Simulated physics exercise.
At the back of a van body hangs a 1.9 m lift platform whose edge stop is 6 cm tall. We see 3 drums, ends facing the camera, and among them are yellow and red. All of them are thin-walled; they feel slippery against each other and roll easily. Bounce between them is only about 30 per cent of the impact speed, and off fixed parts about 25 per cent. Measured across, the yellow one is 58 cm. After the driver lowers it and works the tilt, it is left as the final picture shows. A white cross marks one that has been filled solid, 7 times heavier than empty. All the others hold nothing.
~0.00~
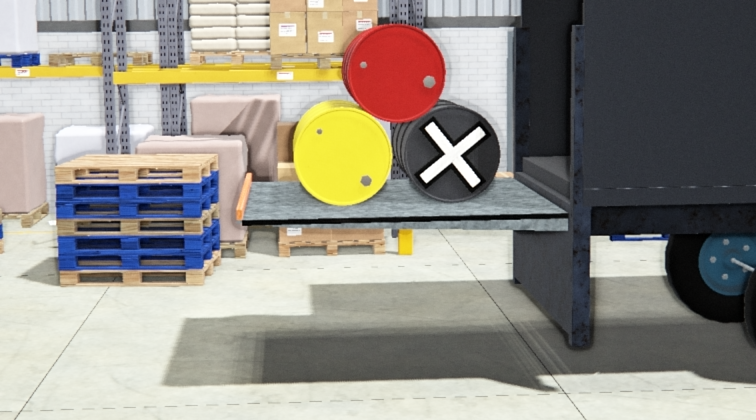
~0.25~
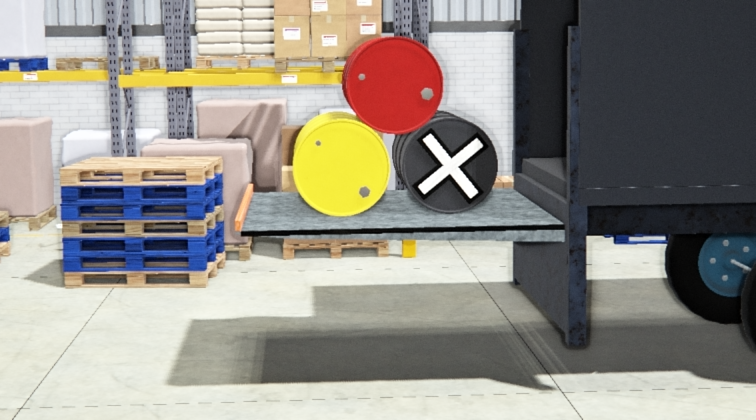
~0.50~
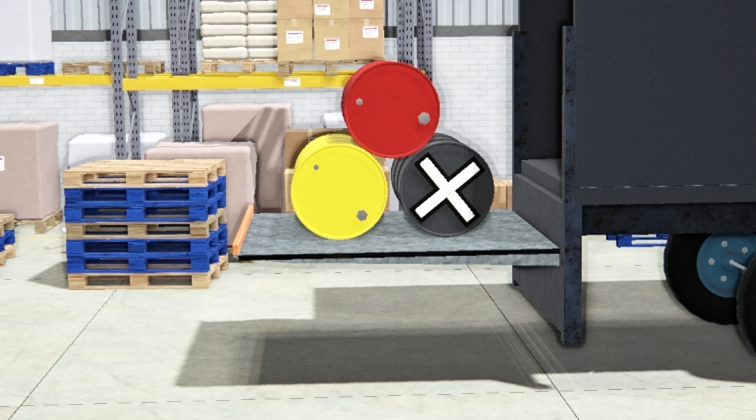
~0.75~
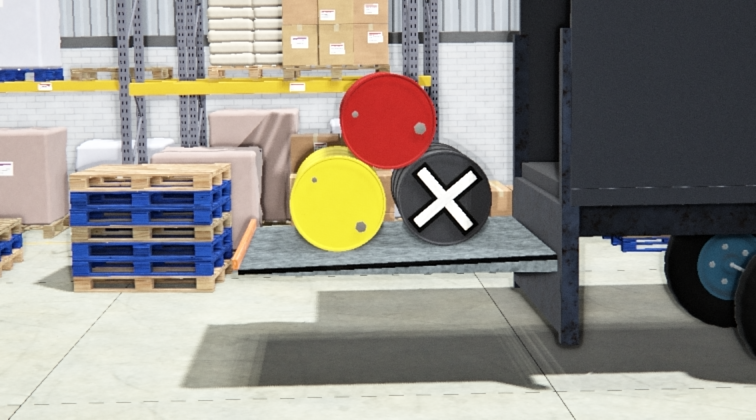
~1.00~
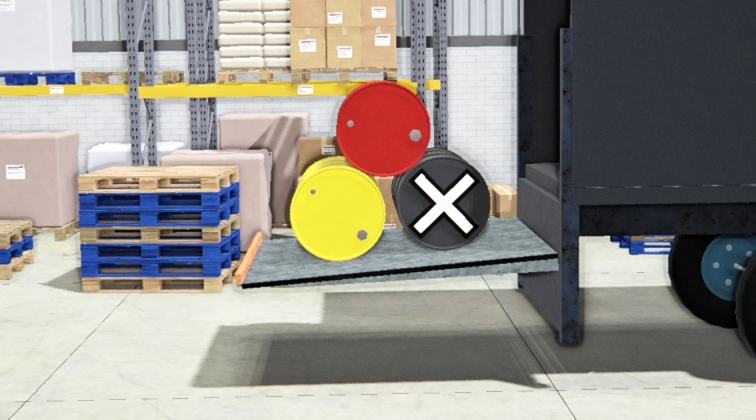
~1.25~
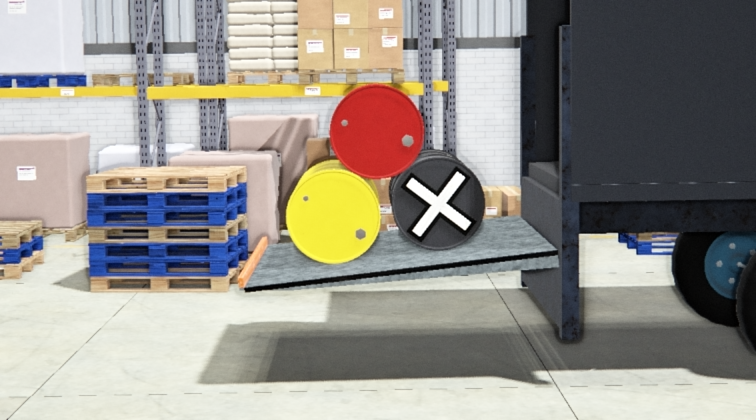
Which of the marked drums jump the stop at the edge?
Yellow: Goes over the edge; red: Goes over the edge.
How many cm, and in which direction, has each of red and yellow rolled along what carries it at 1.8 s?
Red 25 left, yellow 25 left.
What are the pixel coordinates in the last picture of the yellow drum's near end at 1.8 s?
Position: About (301, 221).
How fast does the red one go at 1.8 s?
I'd put it near 0.5 m/s.
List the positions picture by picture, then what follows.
Yellow at (343, 157), red at (397, 74); plate level; stop at (239, 215); white cross at (452, 155), in the first frame.
Yellow at (342, 168), red at (395, 86); plate level, in the second frame.
Yellow at (339, 192), red at (392, 110); plate level, in the third frame.
Yellow at (338, 204), red at (388, 122); plate tilted 2°; stop at (235, 265), in the fourth frame.
Yellow at (338, 214), red at (384, 130); plate tilted 5°, in the fifth frame.
Yellow at (334, 217), red at (377, 132); plate tilted 6°; stop at (241, 283), in the sixth frame.
After 1.8 s, yellow is on the plate, 35 cm from the stop, rolling left; red is up on others, 65 cm from the stop, rolling left; 0 gone from the plate.
After 2.3 s, yellow is on the plate, 10 cm from the stop, rolling left; red is up on others, 40 cm from the stop, rolling left; 0 gone from the plate.
After 3.0 s, yellow is off the lift, on the ground; red is over the stop and falling; 2 gone from the plate.
At rest (6.1 s), yellow is on the ground; red is on the ground; 3 gone from the plate.
